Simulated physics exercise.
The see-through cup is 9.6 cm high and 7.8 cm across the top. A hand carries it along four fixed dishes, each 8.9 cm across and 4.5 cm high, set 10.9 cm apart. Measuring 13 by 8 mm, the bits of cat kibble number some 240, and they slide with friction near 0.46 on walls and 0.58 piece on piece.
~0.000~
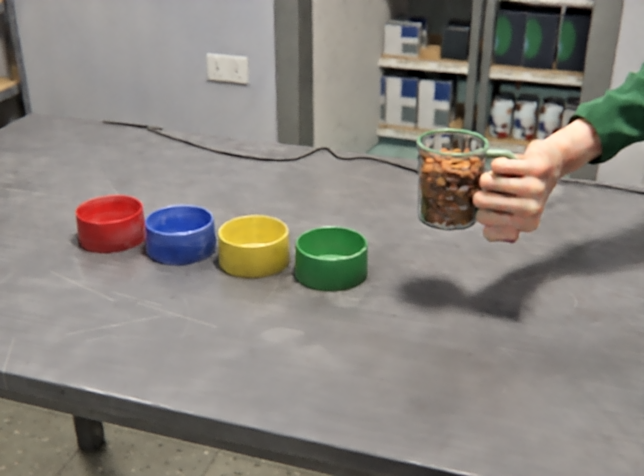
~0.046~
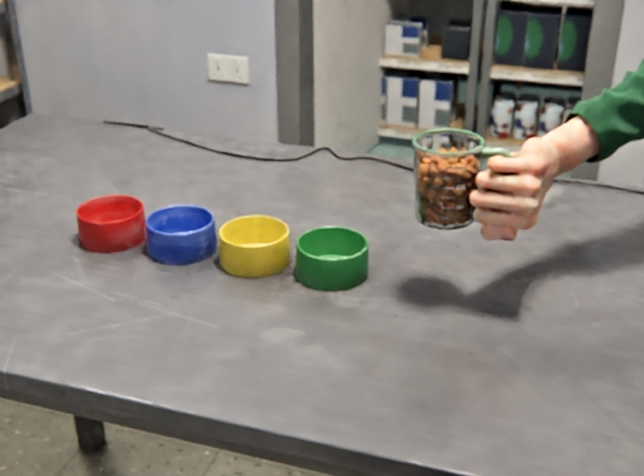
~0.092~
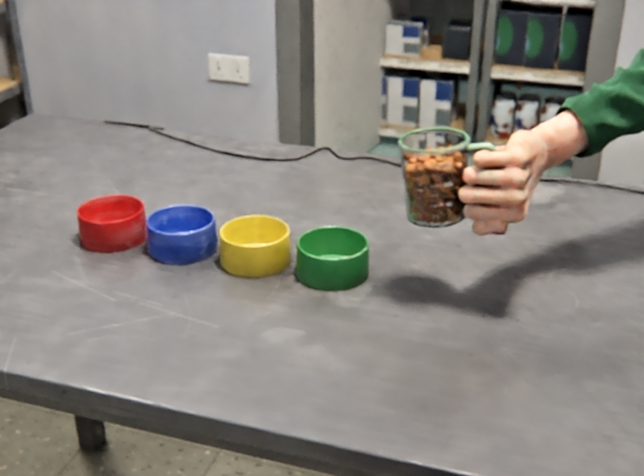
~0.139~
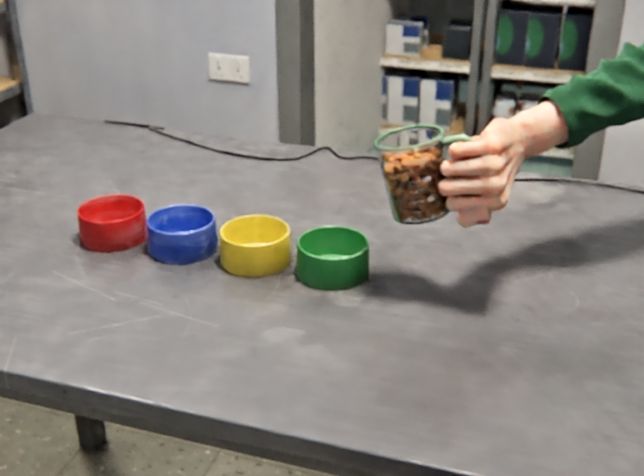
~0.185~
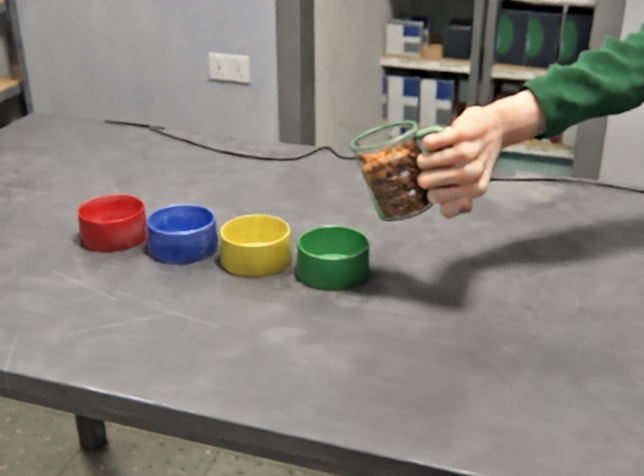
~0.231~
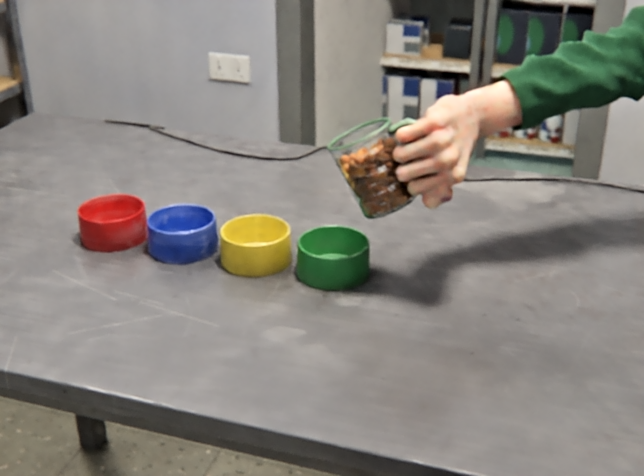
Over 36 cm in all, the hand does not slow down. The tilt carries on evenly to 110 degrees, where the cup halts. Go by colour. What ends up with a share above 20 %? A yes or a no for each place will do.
Result: Red: It should take in more than a fifth. Blue: It should take in a fifth at the most. Green: It should take in a fifth at the most. Yellow: It should take in a fifth at the most. Counter: It should take in more than a fifth.
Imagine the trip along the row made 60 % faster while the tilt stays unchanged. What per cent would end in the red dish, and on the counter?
Red: 40; counter: 50.
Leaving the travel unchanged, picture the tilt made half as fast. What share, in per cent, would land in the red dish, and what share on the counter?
Then red ends at 40 and the counter at 60.
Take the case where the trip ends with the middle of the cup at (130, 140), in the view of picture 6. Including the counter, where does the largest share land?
Counter.
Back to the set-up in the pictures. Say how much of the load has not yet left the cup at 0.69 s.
Close to 95 % of the load.
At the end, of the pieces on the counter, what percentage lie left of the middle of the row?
About 100 %.
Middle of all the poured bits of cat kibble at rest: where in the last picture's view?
Roughly pixel (122, 226).
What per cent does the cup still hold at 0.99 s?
Roughly 25 in a hundred.
Then, at 0.50 s, tilt 67 degrees; cup holds 100 %.
After 0.69 s, tilt 96 degrees; cup holds 95 %.
After 0.99 s, tilt 110 degrees; cup holds 25 %, red 60 %.
In the end, at 2.9 s, red 65 %, blue 0 %, green 0 %, yellow 0 %, counter 30 %, cup 5 %.
